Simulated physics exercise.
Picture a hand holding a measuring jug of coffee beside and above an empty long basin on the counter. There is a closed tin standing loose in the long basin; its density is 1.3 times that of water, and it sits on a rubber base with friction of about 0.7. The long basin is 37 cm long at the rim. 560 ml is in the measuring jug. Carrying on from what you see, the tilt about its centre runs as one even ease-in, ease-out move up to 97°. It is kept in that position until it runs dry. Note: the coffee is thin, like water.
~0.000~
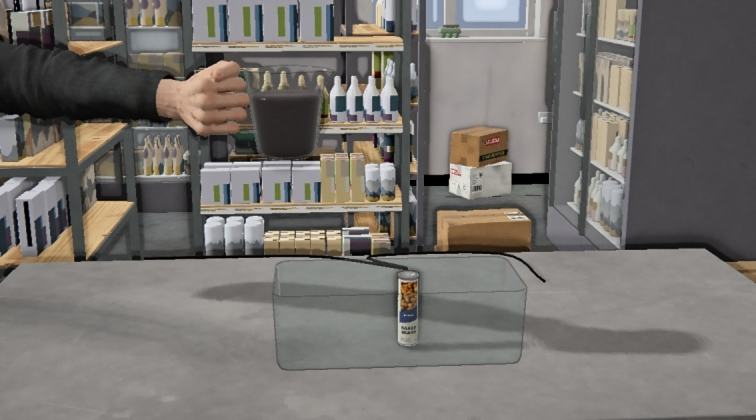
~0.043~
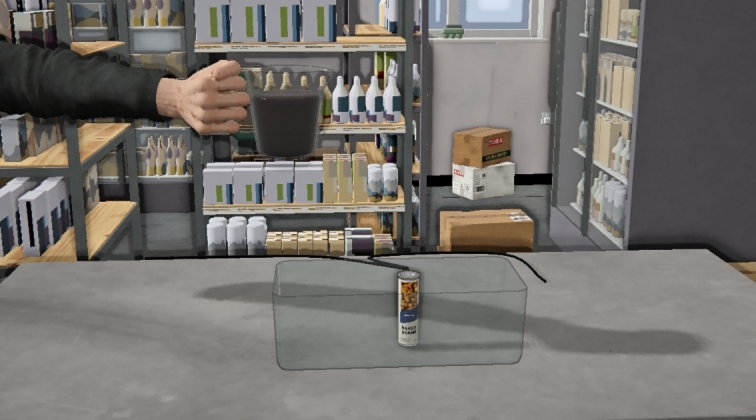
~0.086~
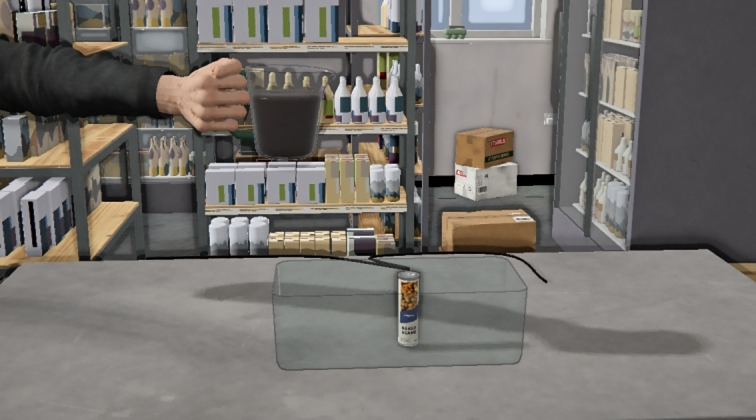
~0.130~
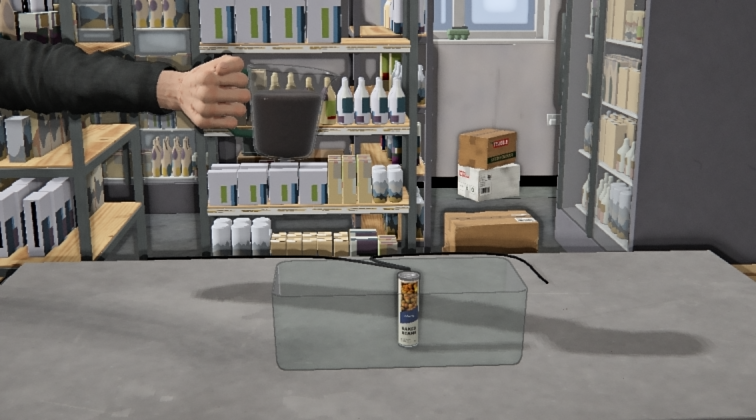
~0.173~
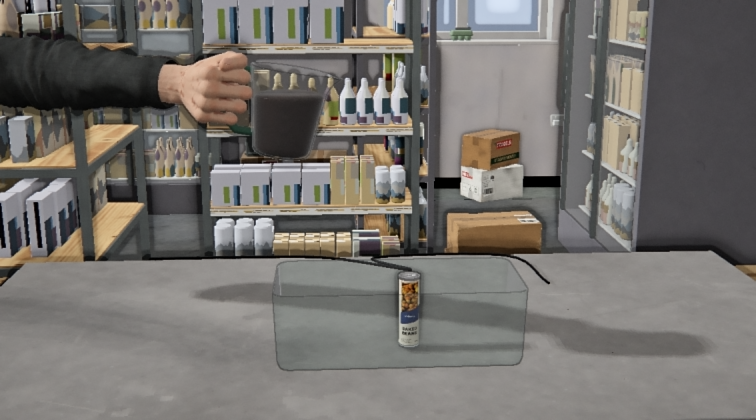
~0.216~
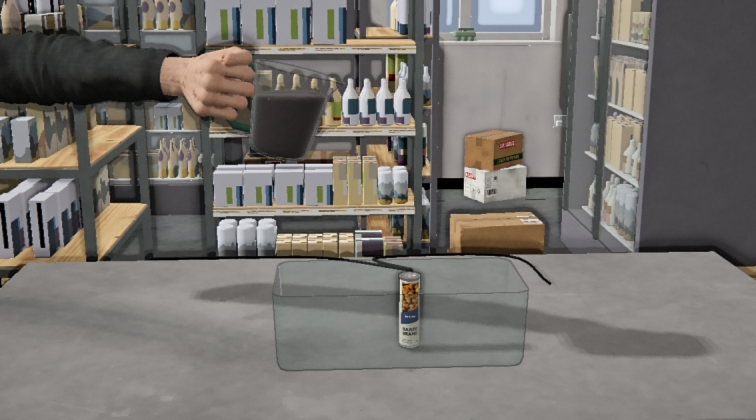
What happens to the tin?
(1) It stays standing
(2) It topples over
2, it topples over.
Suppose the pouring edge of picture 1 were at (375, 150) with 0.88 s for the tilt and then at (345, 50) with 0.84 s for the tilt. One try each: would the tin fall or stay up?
First it tips over; then it stays on its base.
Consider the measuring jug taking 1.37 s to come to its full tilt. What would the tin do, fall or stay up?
In that case the tin overturns.
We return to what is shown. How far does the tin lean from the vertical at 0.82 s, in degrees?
It leans about 0° from upright.
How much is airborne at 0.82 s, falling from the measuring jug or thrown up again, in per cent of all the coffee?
Near 38 in a hundred.
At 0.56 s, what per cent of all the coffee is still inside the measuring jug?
Roughly 86 percent.
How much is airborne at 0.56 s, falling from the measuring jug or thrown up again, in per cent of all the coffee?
Close to 14 per cent, I'd say.
By 0.56 s the tilt is 69° and 85 per cent is still to pour; the tin stands where it began.
By 0.82 s the tilt is 96° and 30 per cent is still to pour; the tin stands where it began.
By 1.09 s the tilt is 97° and 4 per cent is still to pour; the tin leans 27°.
By 1.38 s the tilt is 97° and 0 per cent is still to pour; the tin lies on its side.
At rest the tin lies on its side.
